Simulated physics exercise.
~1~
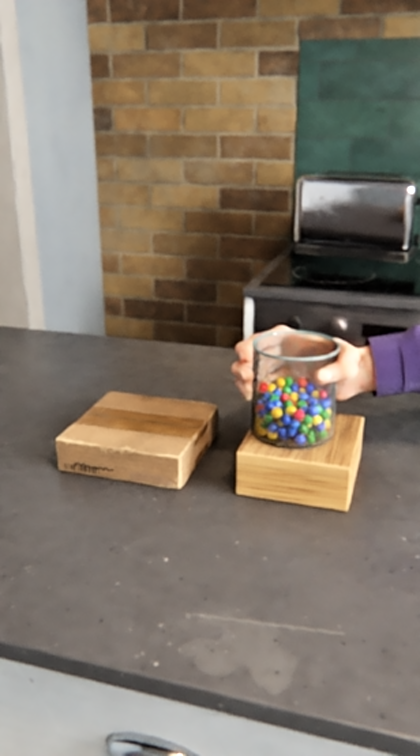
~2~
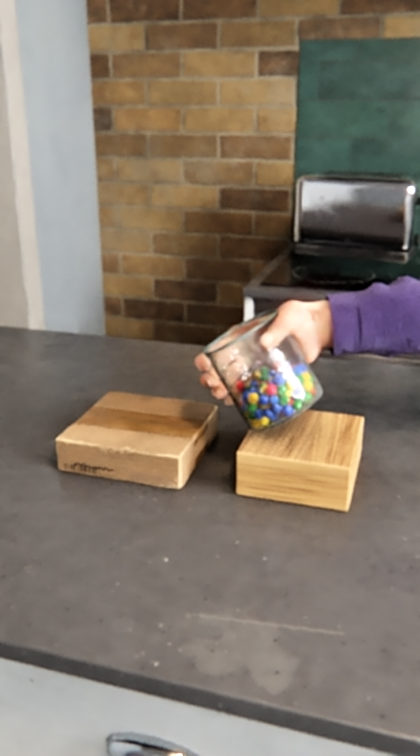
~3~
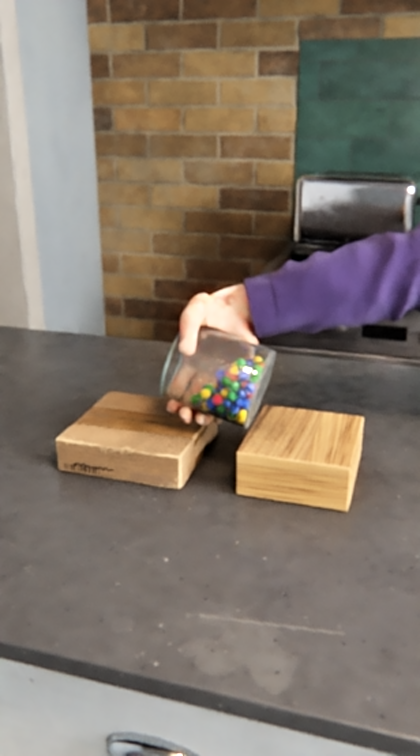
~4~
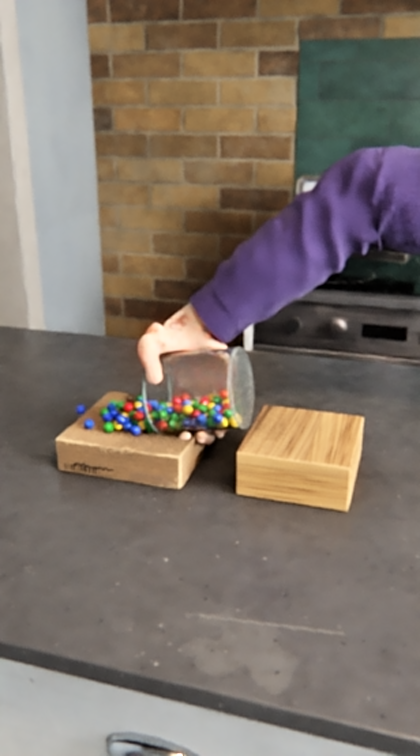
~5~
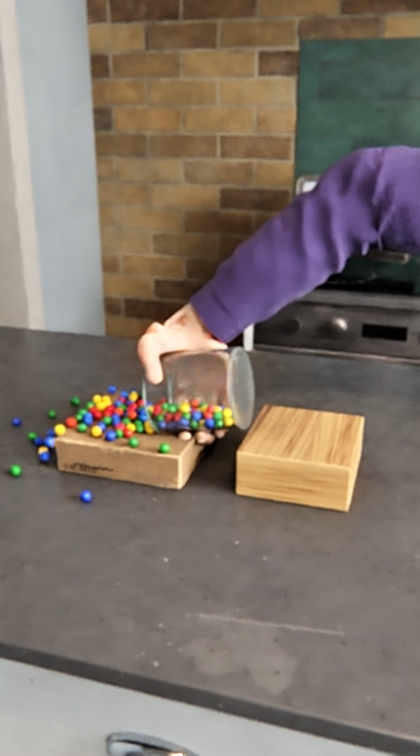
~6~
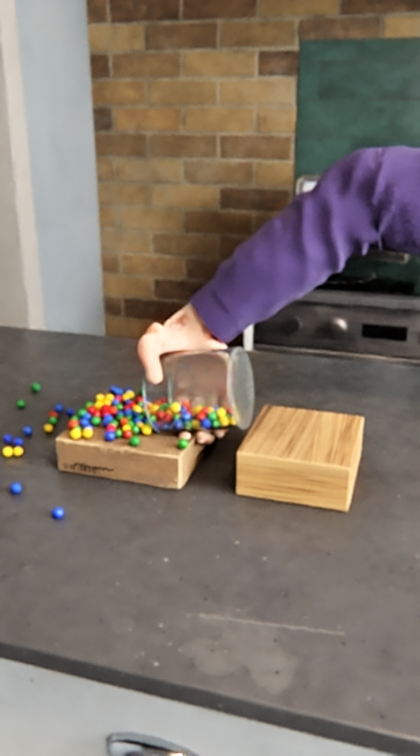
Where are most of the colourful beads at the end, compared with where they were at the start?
At the start they are inside the glass on the right wooden block. By the end most have spilled out on and around the left block, with some still in the tipped glass.
